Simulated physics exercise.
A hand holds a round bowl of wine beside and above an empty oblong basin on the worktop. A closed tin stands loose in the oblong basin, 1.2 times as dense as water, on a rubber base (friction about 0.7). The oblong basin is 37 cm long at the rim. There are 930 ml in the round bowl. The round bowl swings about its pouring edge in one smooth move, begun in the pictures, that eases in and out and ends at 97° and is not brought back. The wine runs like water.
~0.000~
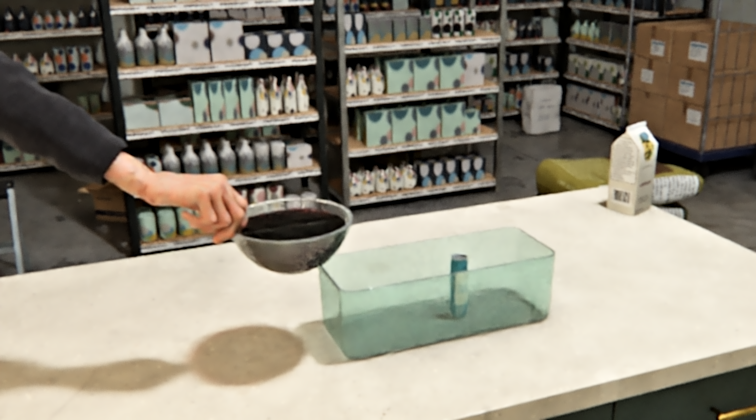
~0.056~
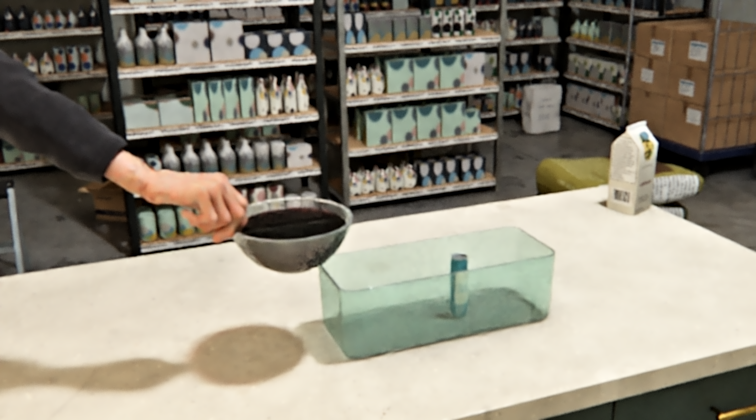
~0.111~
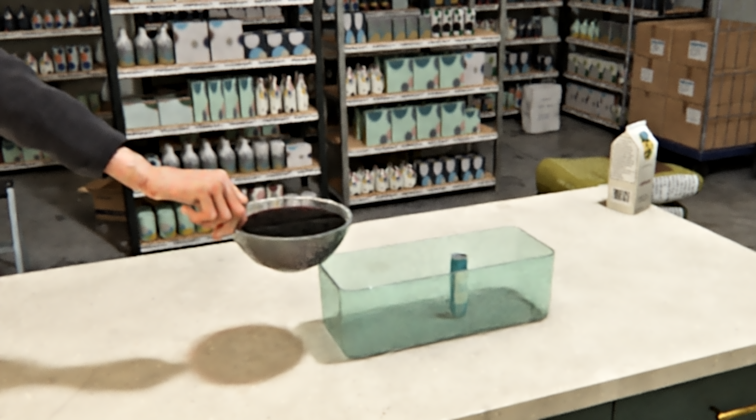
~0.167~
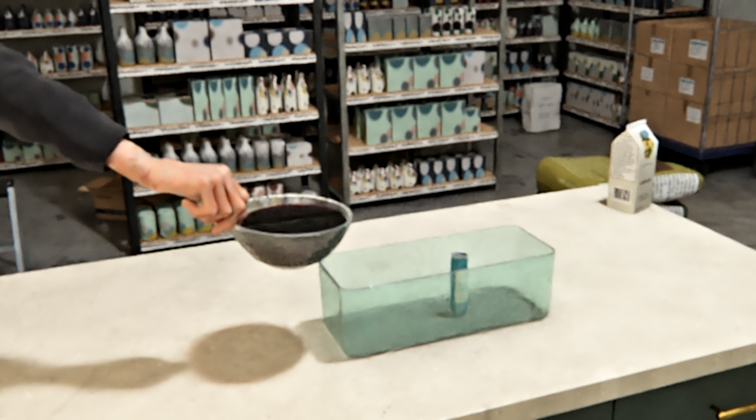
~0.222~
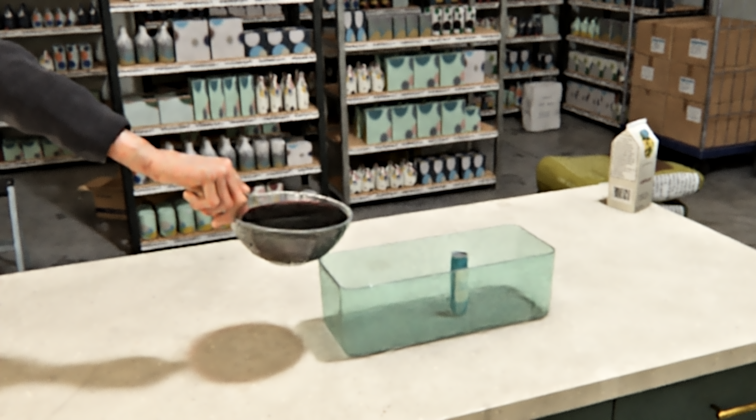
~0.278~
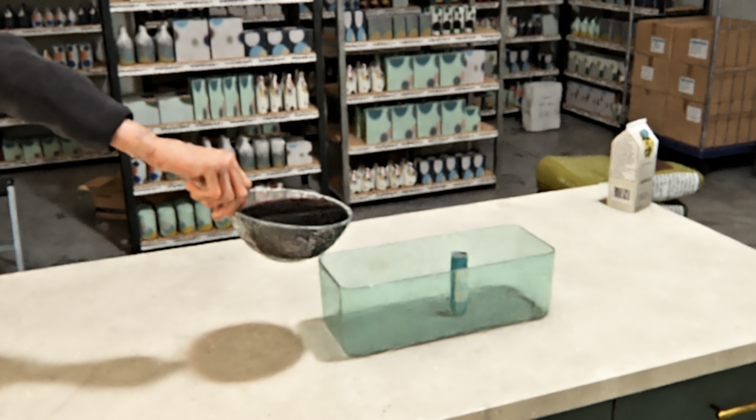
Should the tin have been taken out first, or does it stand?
The tin keeps standing.
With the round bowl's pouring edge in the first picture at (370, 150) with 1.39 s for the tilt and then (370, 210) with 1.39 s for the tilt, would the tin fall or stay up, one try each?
First it topples; then it keeps standing.
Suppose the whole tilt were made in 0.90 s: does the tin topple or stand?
The tin remains upright.
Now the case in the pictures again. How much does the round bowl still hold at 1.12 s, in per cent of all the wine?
About 1 per cent.
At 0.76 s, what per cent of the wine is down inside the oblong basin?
Some 20 per cent.
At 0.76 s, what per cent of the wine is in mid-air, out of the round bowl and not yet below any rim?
About 34 per cent.
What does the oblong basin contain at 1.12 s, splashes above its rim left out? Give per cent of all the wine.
Near 90 in a hundred.
After 0.76 s the tilt is 56° and 46 per cent is still to pour; the tin stands where it began.
After 1.12 s the tilt is 88° and 1 per cent is still to pour; the tin stands where it began.
After 1.49 s the tilt is 97° and 0 per cent is still to pour; the tin stands where it began.
After 1.89 s the tilt is 97° and 0 per cent is still to pour; the tin stands where it began.
In the end the tin stands where it began.
